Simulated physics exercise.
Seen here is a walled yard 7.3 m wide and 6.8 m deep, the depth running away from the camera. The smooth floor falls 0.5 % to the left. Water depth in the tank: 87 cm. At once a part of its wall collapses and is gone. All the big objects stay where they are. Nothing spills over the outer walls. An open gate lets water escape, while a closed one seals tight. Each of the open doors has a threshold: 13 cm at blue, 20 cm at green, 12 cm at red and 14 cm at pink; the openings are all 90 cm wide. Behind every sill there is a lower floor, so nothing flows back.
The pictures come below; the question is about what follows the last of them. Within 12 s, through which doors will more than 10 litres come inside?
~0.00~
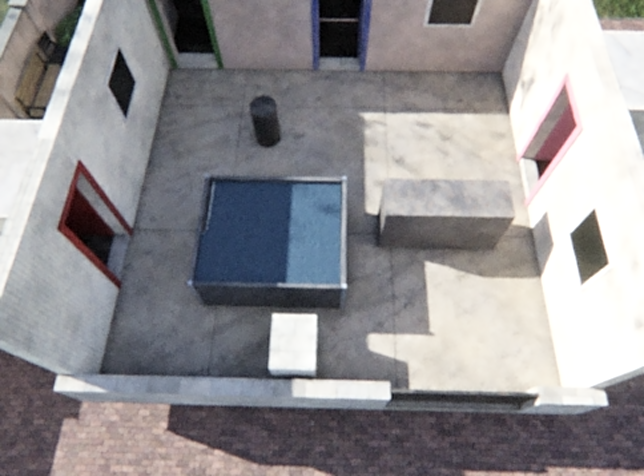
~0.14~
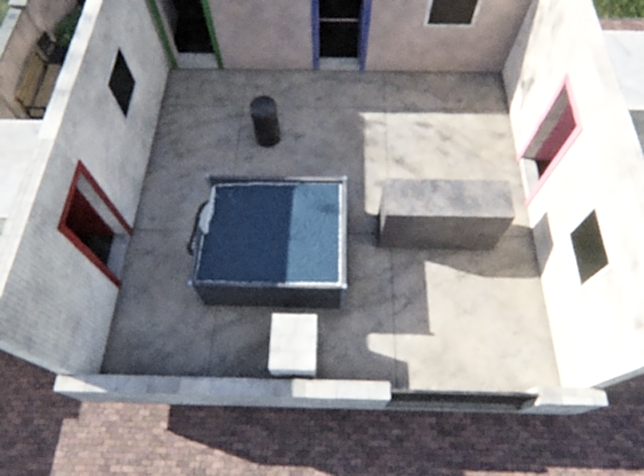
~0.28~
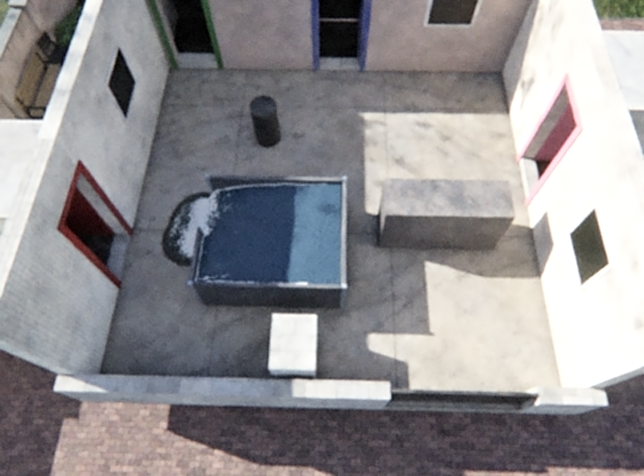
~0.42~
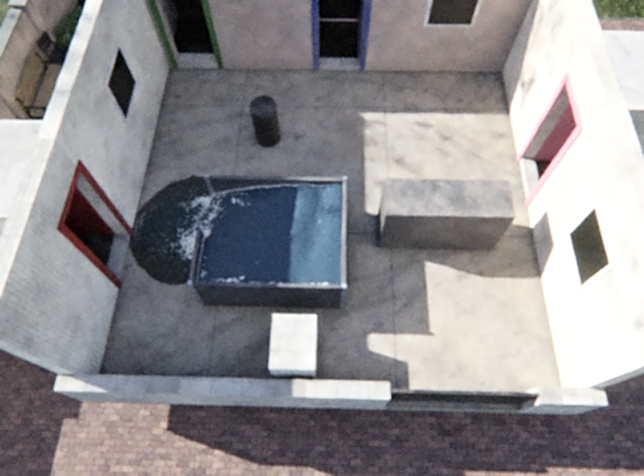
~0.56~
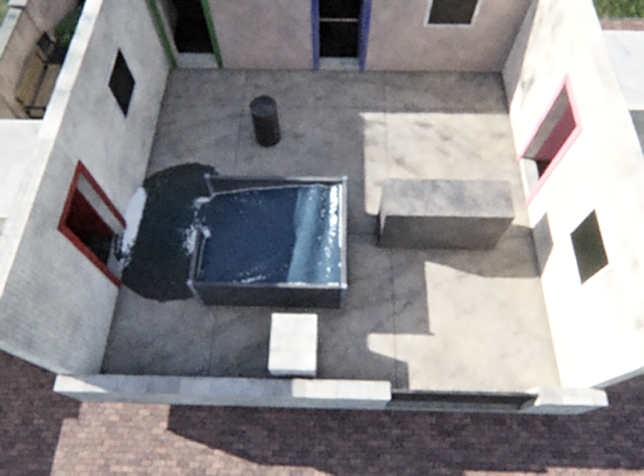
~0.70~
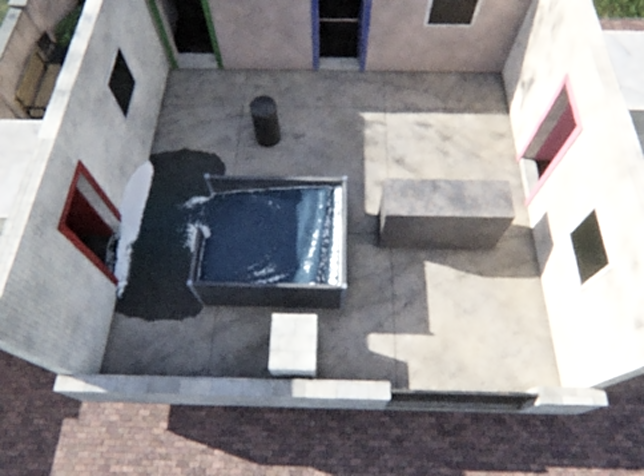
In the end blue door: Short, green door: Surplus, red door: Surplus, pink door: Short.
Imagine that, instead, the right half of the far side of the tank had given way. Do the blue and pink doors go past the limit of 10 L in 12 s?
Blue: Beyond limit; pink: Within limit.
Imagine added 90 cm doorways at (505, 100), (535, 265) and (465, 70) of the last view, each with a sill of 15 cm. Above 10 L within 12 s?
Less, less, less.
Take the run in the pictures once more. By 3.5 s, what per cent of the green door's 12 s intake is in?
Share by then: ~ 85 %.
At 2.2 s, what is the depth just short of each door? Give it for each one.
You'd see blue at 0 cm, green at 35 cm, red at 34 cm and pink at 0 cm.
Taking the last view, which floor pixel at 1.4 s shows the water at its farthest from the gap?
Roughly at pixel (169, 74).
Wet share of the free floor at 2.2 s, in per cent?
Around 25 per cent wet.
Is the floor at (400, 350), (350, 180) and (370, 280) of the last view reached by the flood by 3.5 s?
Listed in turn: Spared so far / spared so far / spared so far.
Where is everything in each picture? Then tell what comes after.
In the first frame, still water, 87 cm deep, in the tank at (272, 231).
In the second frame, the front is at a hidden place, 0.6 m from the gap at (212, 219); 0.3 m2 of floor is under water; 87 cm left at the back of the tank.
In the third frame, water pours out at (213, 221) and has run 0.9 m, to (171, 254); typically 13 cm deep outside, 87 cm at the tank's back.
In the fourth frame, the front is at (132, 235), 1.5 m from the gap at (213, 222); 2.4 m2 of floor is under water; 86 cm left at the back of the tank.
In the fifth frame, the front is at (144, 183), 1.8 m from the gap at (213, 222); 3.6 m2 of floor is under water; 81 cm left at the back of the tank.
In the sixth frame, the front is at (149, 160), 2.2 m from the gap at (213, 221); 4.6 m2 of floor is under water; 73 cm left at the back of the tank.
After 1.4 s water covers 15 % of the floor and is deepest (56 cm) near (144, 224); blue door not reached, green door not reached, red door 37 cm at the sill, 111 L in, pink door not reached.
After 2.2 s water covers 25 % of the floor and is deepest (46 cm) near (136, 215); blue door not reached, green door 35 cm at the sill, 26 L in, red door 34 cm at the sill, 263 L in, pink door not reached.
After 3.5 s water covers 40 % of the floor and is deepest (32 cm) near (134, 224); blue door 6 cm at the sill, 0 L in, green door 28 cm at the sill, 101 L in, red door 26 cm at the sill, 394 L in, pink door not reached.
After 7.0 s water covers 85 % of the floor and is deepest (19 cm) near (98, 383); blue door 6 cm at the sill, 0 L in, green door 14 cm at the sill, 122 L in, red door 15 cm at the sill, 505 L in, pink door 7 cm at the sill, 0 L in.
After 12.0 s water covers 95 % of the floor and is deepest (12 cm) near (98, 383); blue door 5 cm at the sill, 0 L in, green door 9 cm at the sill, 122 L in, red door 8 cm at the sill, 515 L in, pink door 6 cm at the sill, 0 L in.
